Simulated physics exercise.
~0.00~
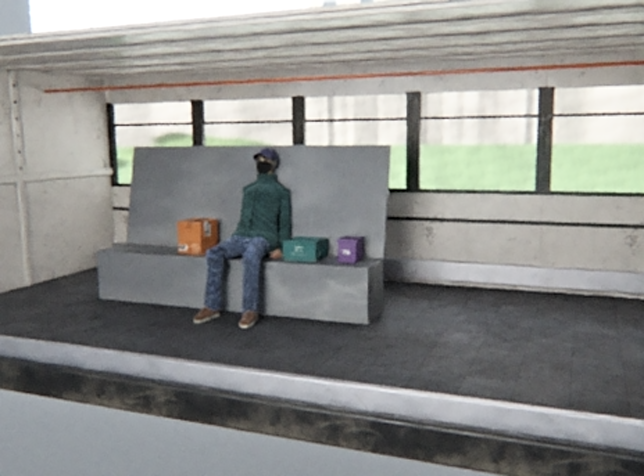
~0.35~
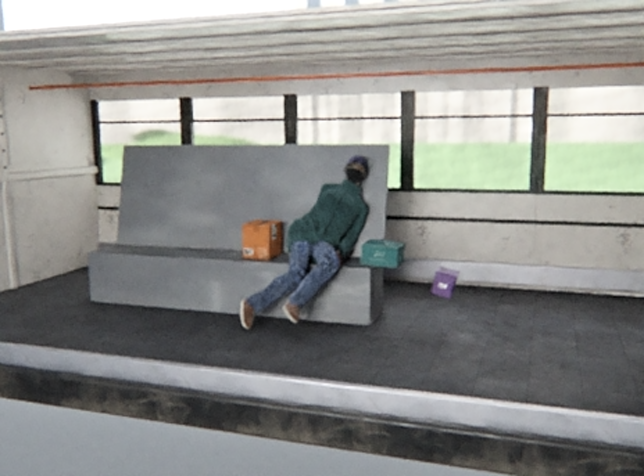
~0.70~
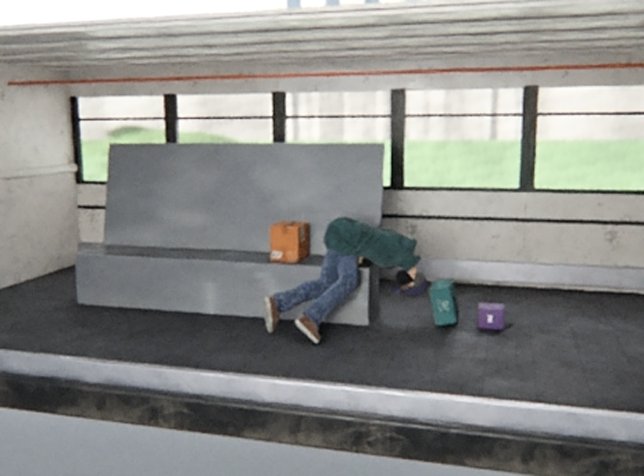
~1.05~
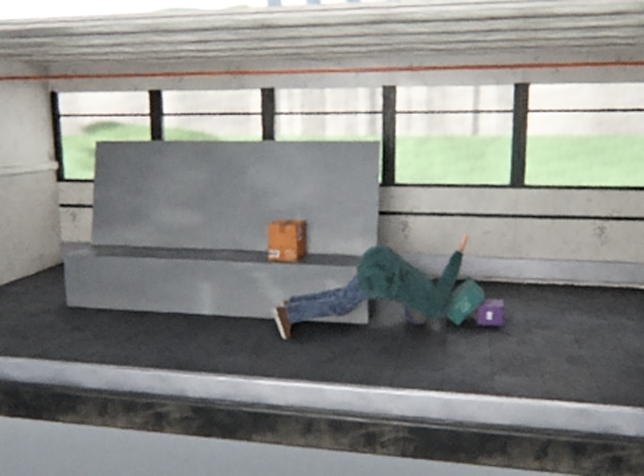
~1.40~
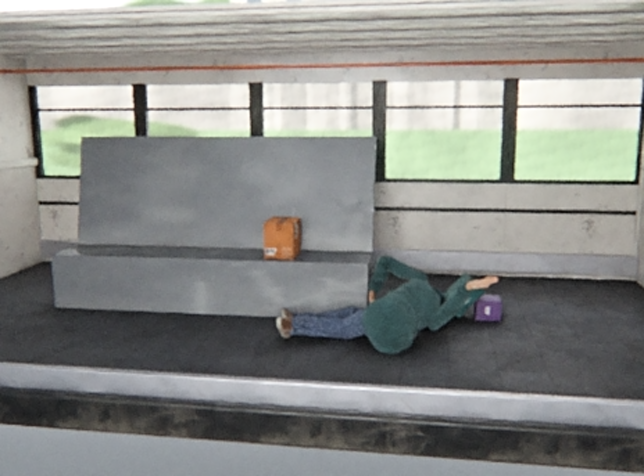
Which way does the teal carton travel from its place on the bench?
The teal carton moves to the right, going past the end of the bench and down to the floor.
